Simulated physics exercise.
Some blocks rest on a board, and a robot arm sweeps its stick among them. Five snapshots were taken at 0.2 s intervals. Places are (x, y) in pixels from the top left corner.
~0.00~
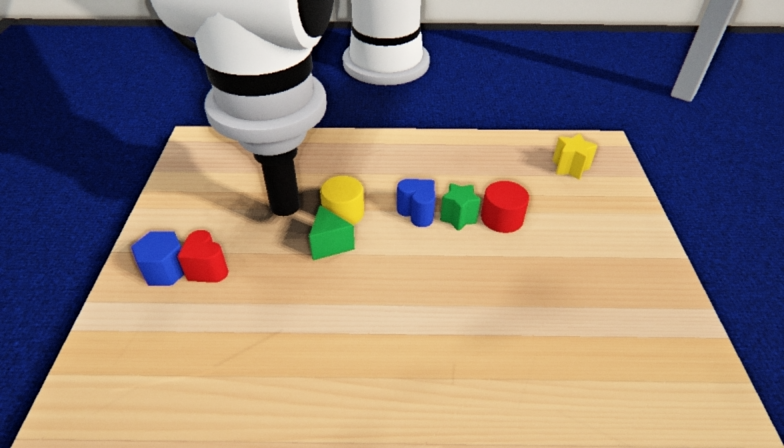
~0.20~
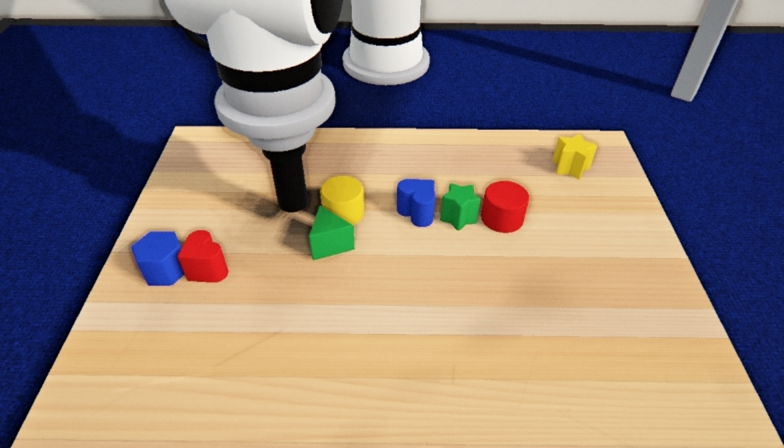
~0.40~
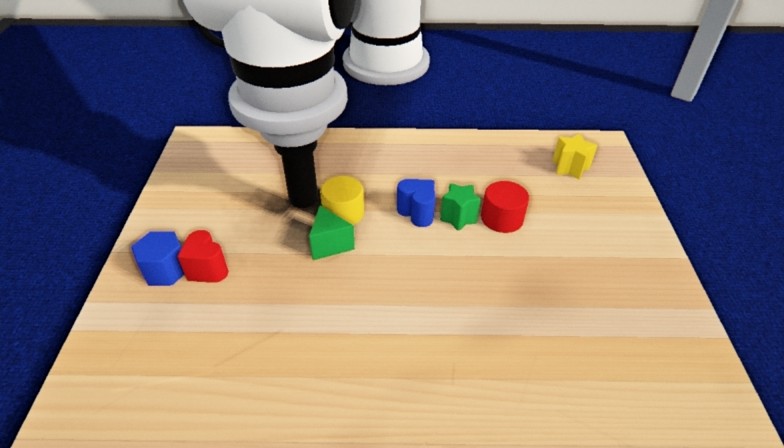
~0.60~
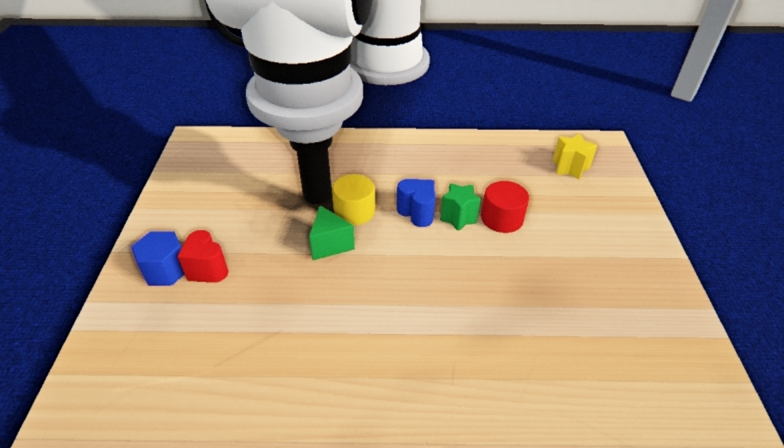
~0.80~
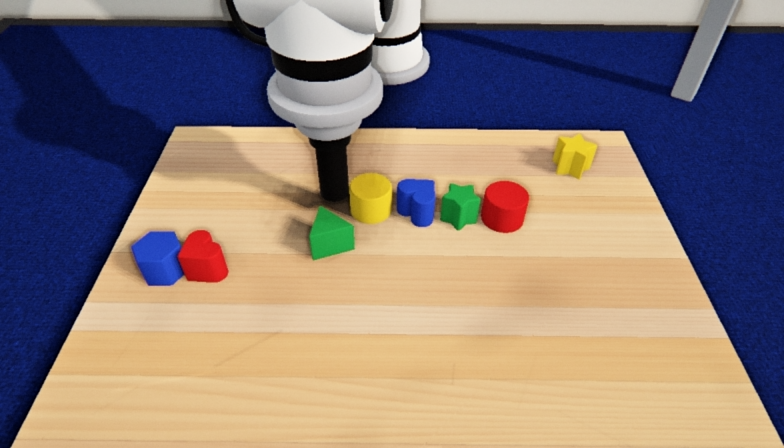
The clip opens on a wooden board scattered with colourful blocks, a robot arm holding its black stick left of the yellow circular block. The stick moves right to the yellow block, then pushes it a short way right, away from the green block below and up close to the blue heart.
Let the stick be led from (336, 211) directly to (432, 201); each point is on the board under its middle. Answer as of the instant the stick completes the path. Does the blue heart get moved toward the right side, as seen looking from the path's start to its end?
It seems not.
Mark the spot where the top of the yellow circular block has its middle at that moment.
If I read the scene right, the answer is (456, 161).
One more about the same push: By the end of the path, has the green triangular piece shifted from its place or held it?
Once the path ends, it is where it was.
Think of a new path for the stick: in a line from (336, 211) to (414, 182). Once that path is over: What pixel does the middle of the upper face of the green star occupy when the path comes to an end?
It is at (488, 208).
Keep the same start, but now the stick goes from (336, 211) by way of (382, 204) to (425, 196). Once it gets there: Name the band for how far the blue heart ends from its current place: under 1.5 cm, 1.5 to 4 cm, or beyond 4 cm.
Over 4 cm.
The first path, step by step. One third of the way, stick at (369, 190); yellow circular block at (403, 178); blue heart at (441, 184), turned 40° clockwise; green star at (470, 196), turned 15° clockwise.
Two thirds of the way, stick at (402, 186); yellow circular block at (432, 169); blue heart at (466, 174), turned 55° clockwise; green star at (473, 197), turned 35° clockwise; red circular block at (515, 197).
At the end, stick at (434, 183); green triangular piece still; yellow circular block at (456, 161); blue heart at (488, 172), turned 70° clockwise; green star at (474, 197), turned 40° clockwise; red circular block at (515, 197).
